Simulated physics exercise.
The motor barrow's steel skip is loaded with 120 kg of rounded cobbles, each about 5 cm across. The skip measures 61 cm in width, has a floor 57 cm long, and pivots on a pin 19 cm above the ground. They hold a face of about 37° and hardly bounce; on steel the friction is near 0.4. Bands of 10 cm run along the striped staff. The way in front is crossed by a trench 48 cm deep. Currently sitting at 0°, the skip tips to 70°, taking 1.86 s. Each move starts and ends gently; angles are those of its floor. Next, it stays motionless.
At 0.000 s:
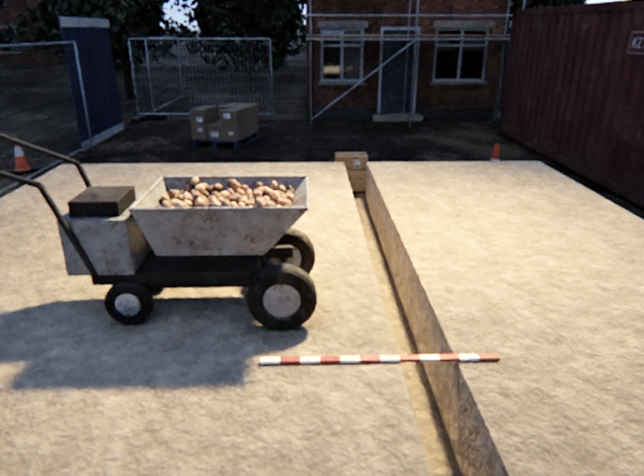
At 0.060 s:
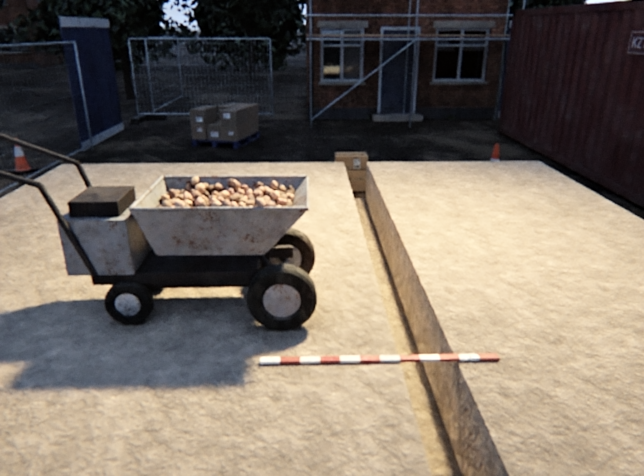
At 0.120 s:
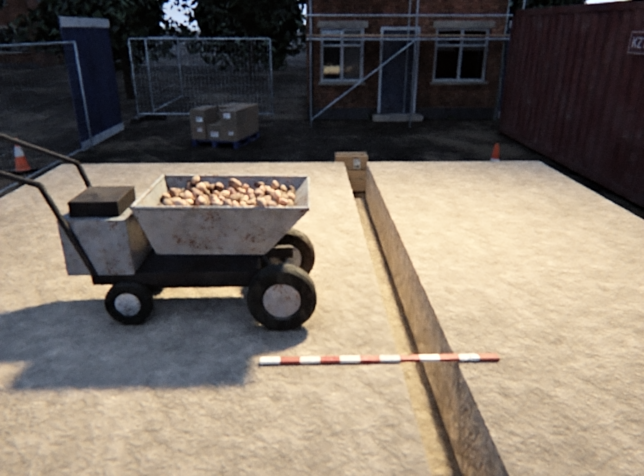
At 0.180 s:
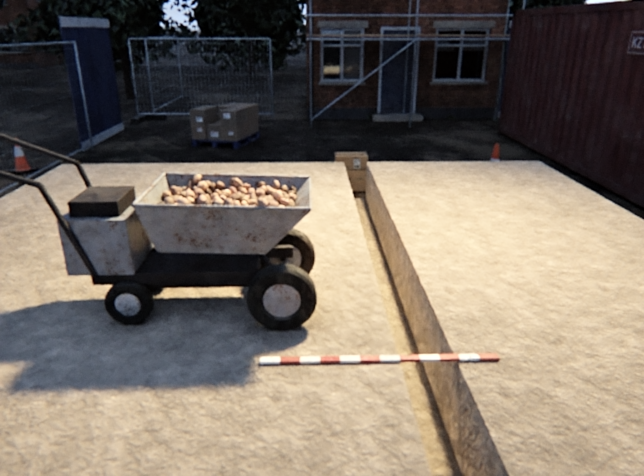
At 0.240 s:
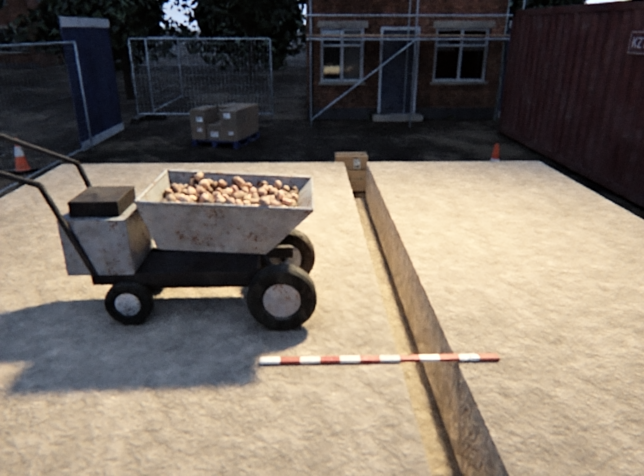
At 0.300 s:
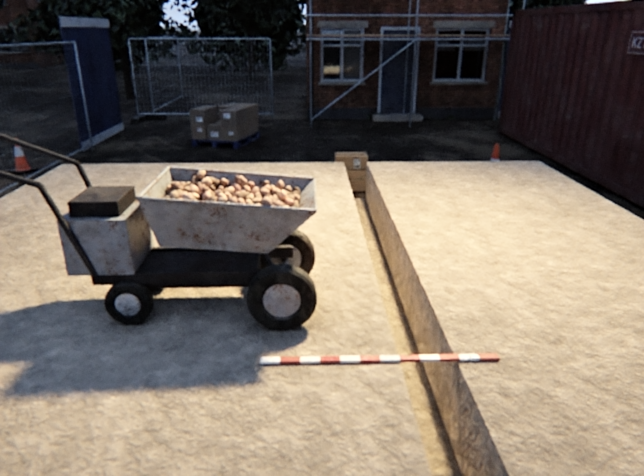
In a paved yard crossed by a narrow trench, a motor barrow stood still with its steel skip full of rounded stones, and then the skip slowly tilted slightly towards the right.
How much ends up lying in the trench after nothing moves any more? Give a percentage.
A share of about 92 per cent.
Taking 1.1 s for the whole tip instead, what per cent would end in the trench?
Close to 85 percent, then.
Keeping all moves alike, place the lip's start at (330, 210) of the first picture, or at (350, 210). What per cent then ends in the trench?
Close to 65 percent in the first case, 40 percent in the second.
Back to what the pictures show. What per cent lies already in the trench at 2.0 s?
Some 55 per cent of the load by that point.
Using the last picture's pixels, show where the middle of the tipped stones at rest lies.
Their middle ends up near (406, 354).
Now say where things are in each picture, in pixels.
The first picture shows lip at (308, 209), floor tilted 0°, highest stones at (210, 189).
The second picture shows lip at (308, 209), floor tilted 0°, highest stones at (211, 189); the stones move at 0.1 m/s on average.
In the third picture, the skip is at 1°, its lip at (309, 209); the top of the load is at (211, 188); the stones move at 0.1 m/s on average.
The fourth picture shows lip at (311, 209), floor tilted 2°, highest stones at (206, 187); the stones move at 0.2 m/s on average.
The fifth picture shows lip at (313, 210), floor tilted 3°, highest stones at (207, 185); the stones move at 0.2 m/s on average.
The sixth picture shows lip at (316, 211), floor tilted 5°, highest stones at (207, 182); the stones move at 0.3 m/s on average.
After 1.4 s the floor is at 59°; 99 % in the skip, 1 % short of the trench; the foremost stones are at (386, 263).
After 2.0 s the floor is at 70°; 38 % in the skip, 1 % short of the trench, 57 % in the trench, 5 % past the trench; the foremost stones are at (468, 296).
After 2.3 s the floor is at 70°; 14 % in the skip, 78 % in the trench, 8 % past the trench; the foremost stones are at (506, 298).
After 4.3 s the floor is at 70°; 0 % in the skip, 92 % in the trench, 8 % past the trench; the foremost stones are at (520, 298).
